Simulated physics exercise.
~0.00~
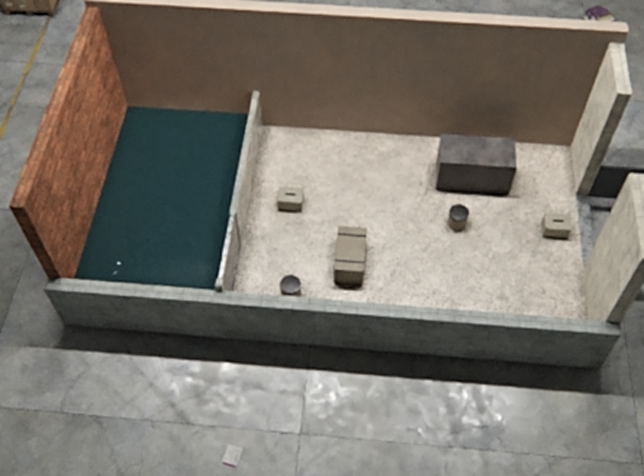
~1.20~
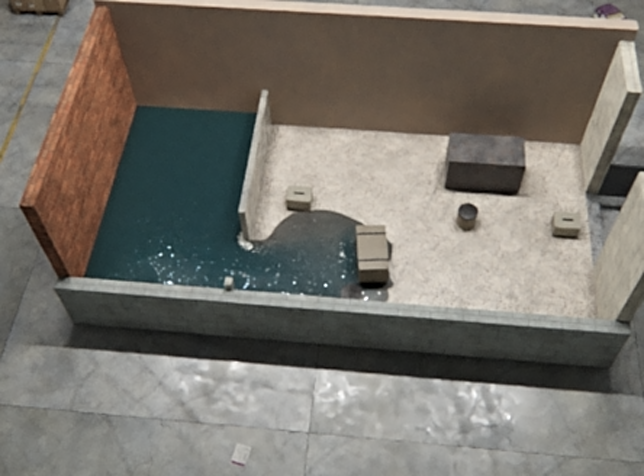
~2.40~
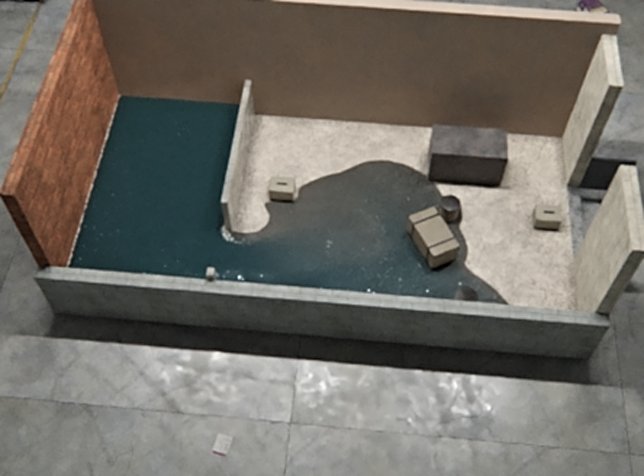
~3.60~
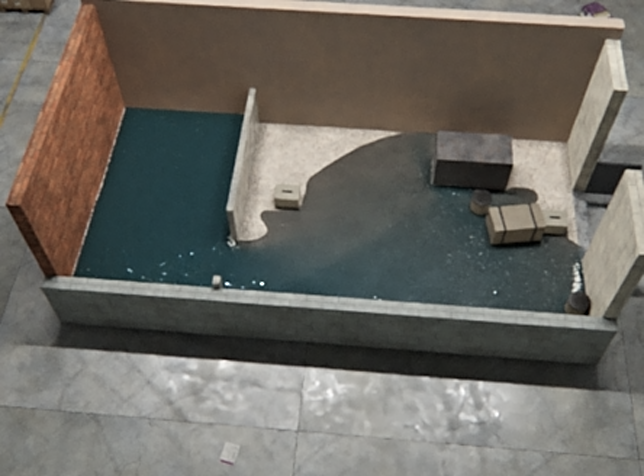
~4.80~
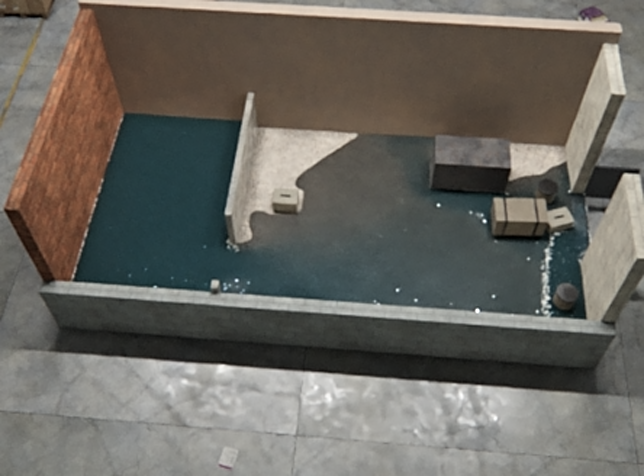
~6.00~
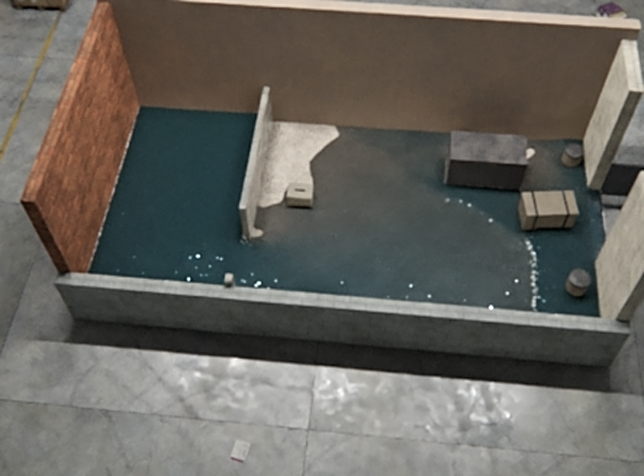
Dark water spread from the left side through a gap in a low wall and across the pale floor, pushing boxes and round containers toward the right, and by the end most of the floor was covered, with one small box still near the divider.
